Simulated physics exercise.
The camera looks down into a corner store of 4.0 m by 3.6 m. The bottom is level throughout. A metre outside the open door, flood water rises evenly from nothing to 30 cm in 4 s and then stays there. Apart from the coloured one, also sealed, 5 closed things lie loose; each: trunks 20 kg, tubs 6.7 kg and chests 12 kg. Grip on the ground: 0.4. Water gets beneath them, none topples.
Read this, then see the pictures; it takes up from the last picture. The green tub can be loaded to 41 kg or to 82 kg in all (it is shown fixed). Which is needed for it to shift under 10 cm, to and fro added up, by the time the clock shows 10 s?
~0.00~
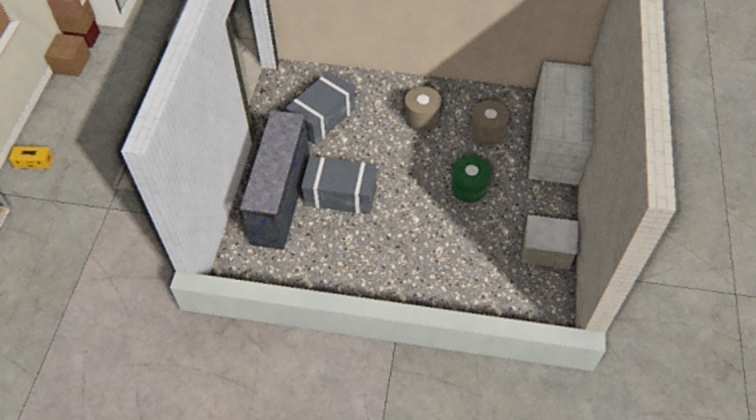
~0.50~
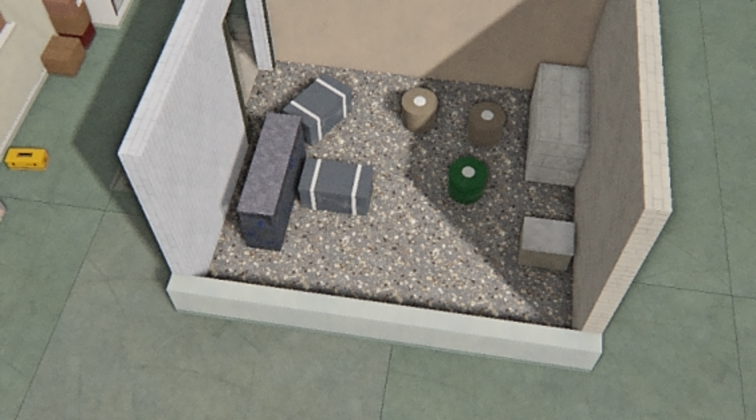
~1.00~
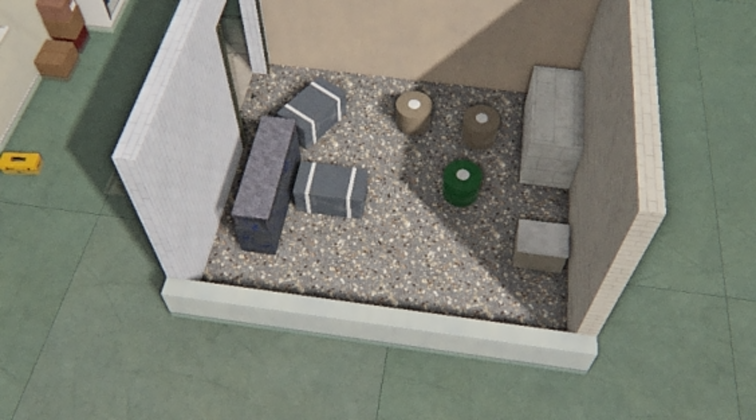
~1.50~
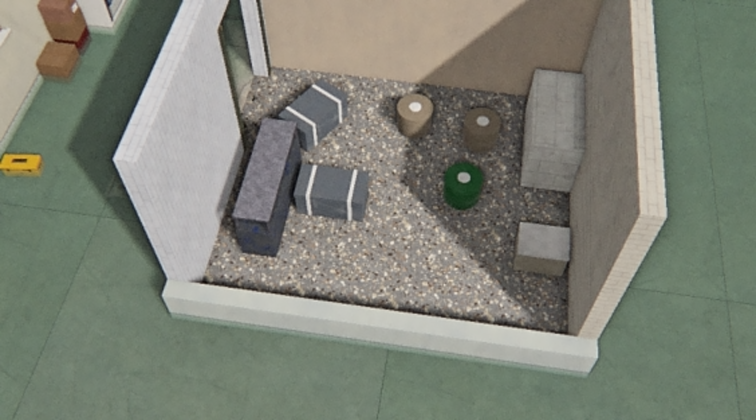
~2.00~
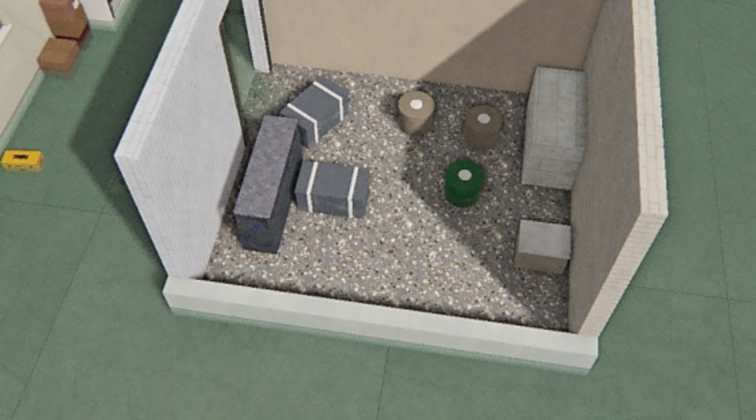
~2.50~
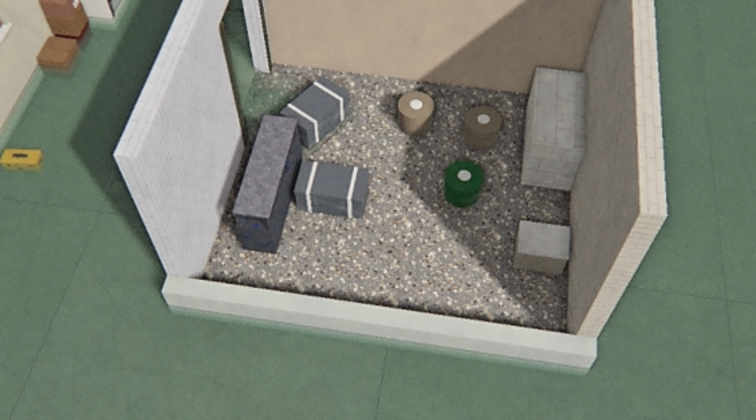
For it, only the higher weight holds it.
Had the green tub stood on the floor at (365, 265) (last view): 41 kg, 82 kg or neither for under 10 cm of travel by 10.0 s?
Note: Both OK.
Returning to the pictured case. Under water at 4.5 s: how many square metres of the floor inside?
That flooded area is roughly 6.5 m2.
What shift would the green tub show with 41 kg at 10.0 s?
Around 50 centimetres out of place.
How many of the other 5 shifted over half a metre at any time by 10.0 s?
Total: 4.
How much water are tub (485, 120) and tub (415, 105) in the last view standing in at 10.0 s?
I'd estimate 19 cm for the first and 19 cm for the second.
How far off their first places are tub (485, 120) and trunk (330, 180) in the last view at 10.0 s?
They sit 250 cm and 20 cm away, in the order given.
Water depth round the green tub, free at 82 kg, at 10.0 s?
About 15 cm.
After 3.5 s the green tub would be 0 cm from its start with 41 kg and 0 cm from its start with 82 kg; 0 cm of water round it then.
After 4.5 s the green tub would be 4 cm from its start with 41 kg and 1 cm from its start with 82 kg; 1 cm of water round it then.
After 7.0 s the green tub would be 4 cm from its start with 41 kg and 1 cm from its start with 82 kg; 13 cm of water round it then.
After 10.0 s the green tub would be 49 cm from its start with 41 kg and 1 cm from its start with 82 kg; 15 cm of water round it then.
